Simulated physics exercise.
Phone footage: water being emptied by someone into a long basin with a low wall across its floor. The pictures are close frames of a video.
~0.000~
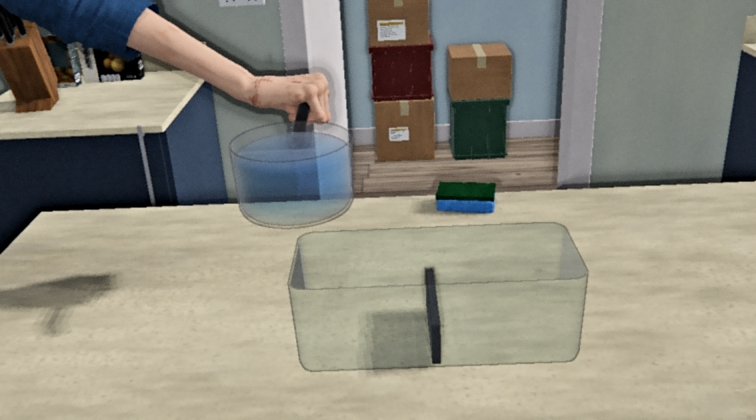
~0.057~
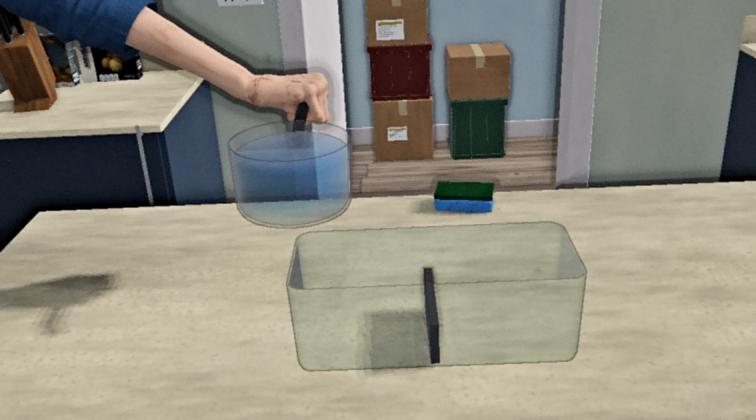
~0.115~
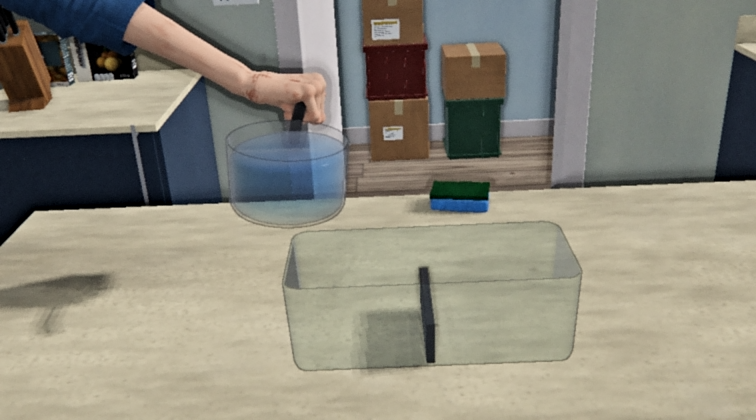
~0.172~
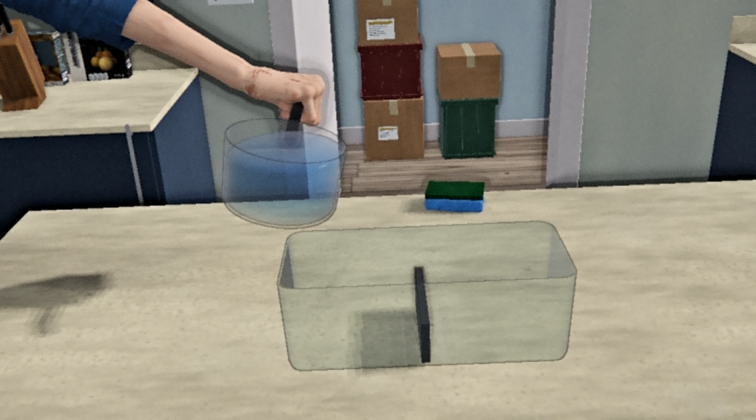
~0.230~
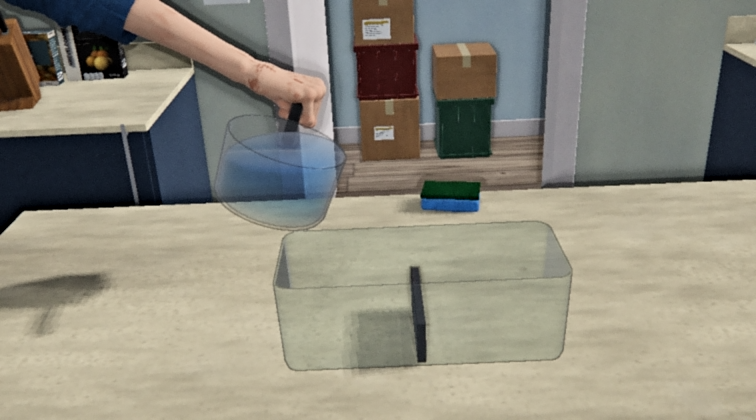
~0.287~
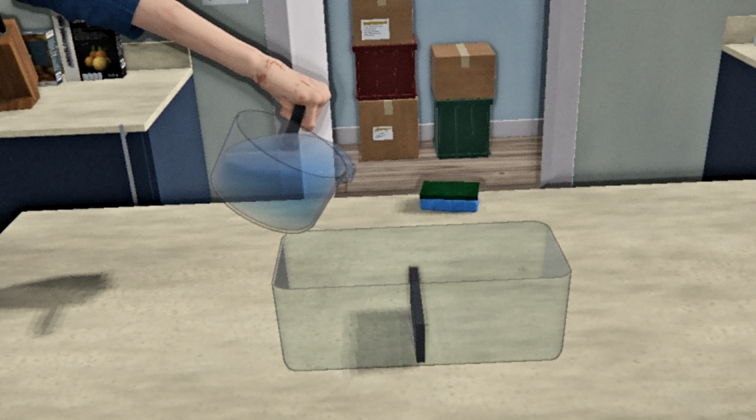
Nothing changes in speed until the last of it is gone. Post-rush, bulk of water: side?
Left.
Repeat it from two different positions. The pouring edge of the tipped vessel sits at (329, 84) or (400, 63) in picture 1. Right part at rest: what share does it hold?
Estimate, in order: 10 and 90 per cent.
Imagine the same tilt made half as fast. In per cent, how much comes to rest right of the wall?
About 25 %.
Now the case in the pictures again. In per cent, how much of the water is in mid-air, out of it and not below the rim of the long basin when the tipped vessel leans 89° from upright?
About 30 %.
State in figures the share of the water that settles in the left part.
Close to 85 in a hundred.
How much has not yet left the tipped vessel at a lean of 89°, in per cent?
Some 35 per cent.
By 0.59 s the tilt is 89° and 37 per cent is still to pour, 26 is left of the wall and 6 right of it.
By 0.81 s the tilt is 105° and 8 per cent is still to pour, 77 is left of the wall and 9 right of it.
By 1.04 s the tilt is 105° and 1 per cent is still to pour, 84 is left of the wall and 11 right of it.
By 1.29 s the tilt is 105° and 0 per cent is still to pour, 85 is left of the wall and 11 right of it.
At rest 85 per cent lies left of the wall, 11 right of it and 4 outside.
